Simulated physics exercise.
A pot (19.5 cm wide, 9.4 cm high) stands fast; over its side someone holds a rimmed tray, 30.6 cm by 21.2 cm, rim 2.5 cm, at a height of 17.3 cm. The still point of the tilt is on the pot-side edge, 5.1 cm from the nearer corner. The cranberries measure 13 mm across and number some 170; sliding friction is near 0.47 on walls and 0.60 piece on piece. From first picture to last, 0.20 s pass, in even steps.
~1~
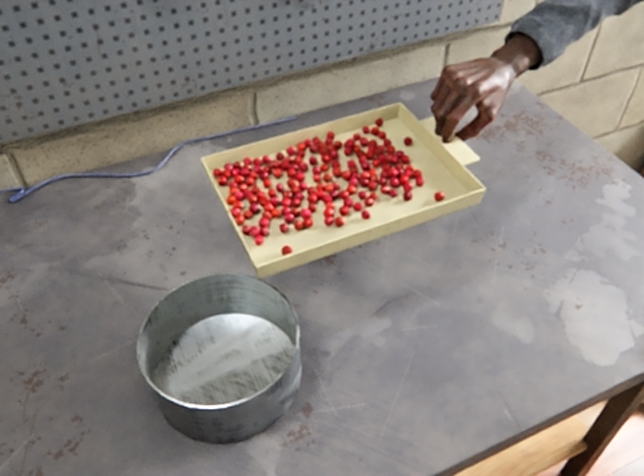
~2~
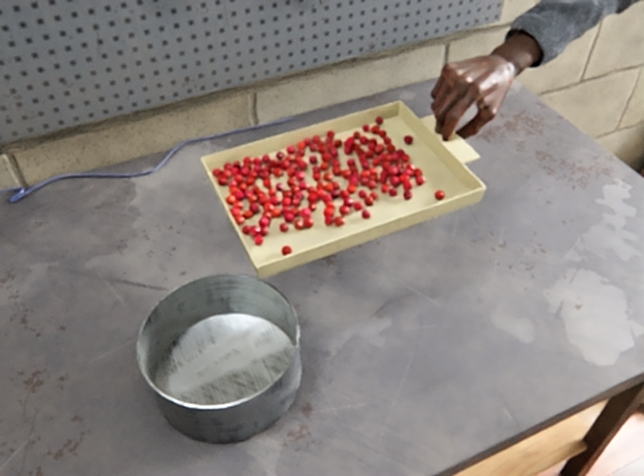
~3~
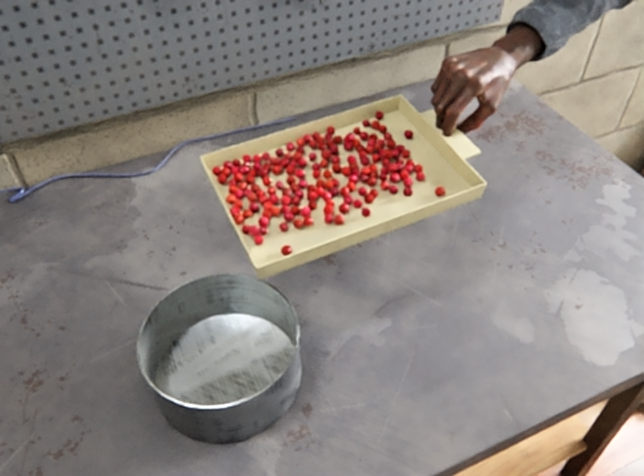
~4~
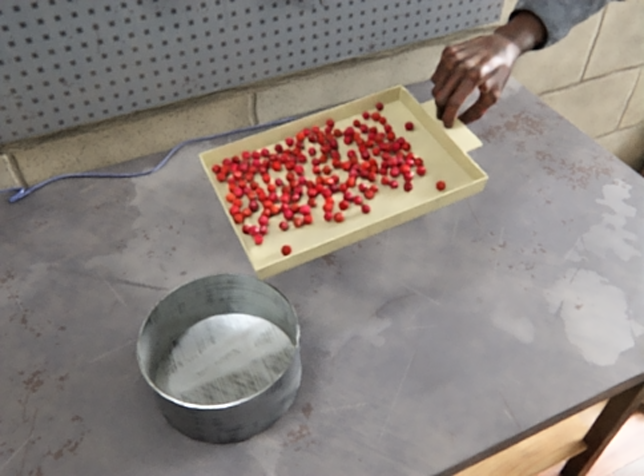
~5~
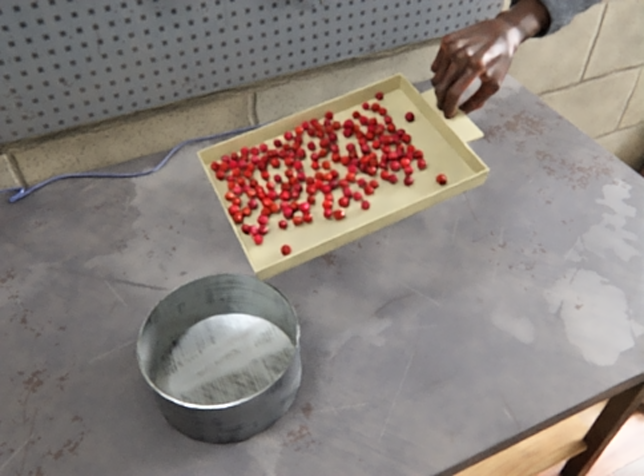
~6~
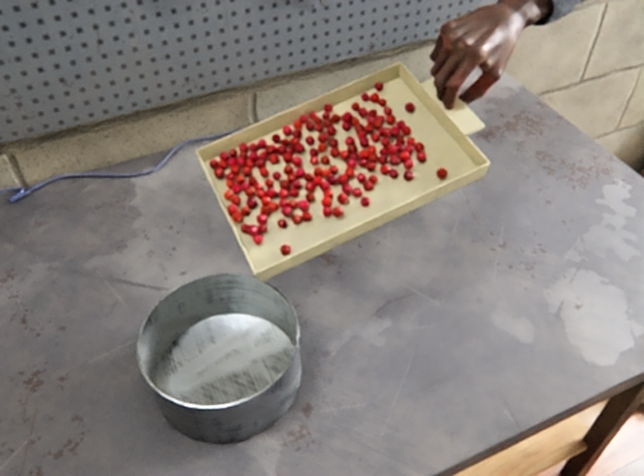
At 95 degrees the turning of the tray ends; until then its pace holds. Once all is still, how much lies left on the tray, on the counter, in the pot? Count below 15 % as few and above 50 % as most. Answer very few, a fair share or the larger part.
Tray: Very few, counter: Very few, pot: The larger part.
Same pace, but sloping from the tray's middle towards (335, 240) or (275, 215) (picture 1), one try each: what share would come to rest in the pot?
About 50 and 65 per cent.
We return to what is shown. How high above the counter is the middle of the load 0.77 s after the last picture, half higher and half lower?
Roughly 24 cm.
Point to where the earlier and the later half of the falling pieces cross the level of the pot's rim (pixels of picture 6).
At about (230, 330), then at (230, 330).
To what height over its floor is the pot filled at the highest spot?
Roughly 3.0 cm.
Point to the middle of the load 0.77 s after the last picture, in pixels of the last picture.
Around (251, 208).
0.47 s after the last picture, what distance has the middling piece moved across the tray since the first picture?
Some 8 cm.
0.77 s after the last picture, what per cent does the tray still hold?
About 95 per cent.
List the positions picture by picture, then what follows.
The first picture shows tray tilt 0 degrees, front corners at (258, 264) and (483, 188); middle of the pieces at (317, 178); pot at (219, 334).
The second picture shows tray tilt 1 degrees, front corners at (258, 265) and (483, 187); middle of the pieces at (317, 177).
The third picture shows tray tilt 2 degrees, front corners at (258, 266) and (484, 183); middle of the pieces at (317, 174).
The fourth picture shows tray tilt 5 degrees, front corners at (257, 267) and (485, 176), lowest corner left front; middle of the pieces at (316, 170).
The fifth picture shows tray tilt 9 degrees, front corners at (257, 269) and (486, 169), lowest corner left front; middle of the pieces at (315, 165).
The sixth picture shows tray tilt 12 degrees, front corners at (256, 271) and (487, 162), lowest corner left front; middle of the pieces at (314, 161); pot at (219, 334).
Then, 0.47 s after the last picture, tilt 52 degrees; the tray holds 100 %, the pot 0 %.
Then, 0.77 s after the last picture, tilt 78 degrees; the tray holds 95 %, the pot 5 %.
Then, 1.17 s after the last picture, tilt 95 degrees; the tray holds 40 %, the pot 15 %.
In the end, tray 5 %, counter 5 %, pot 90 %.
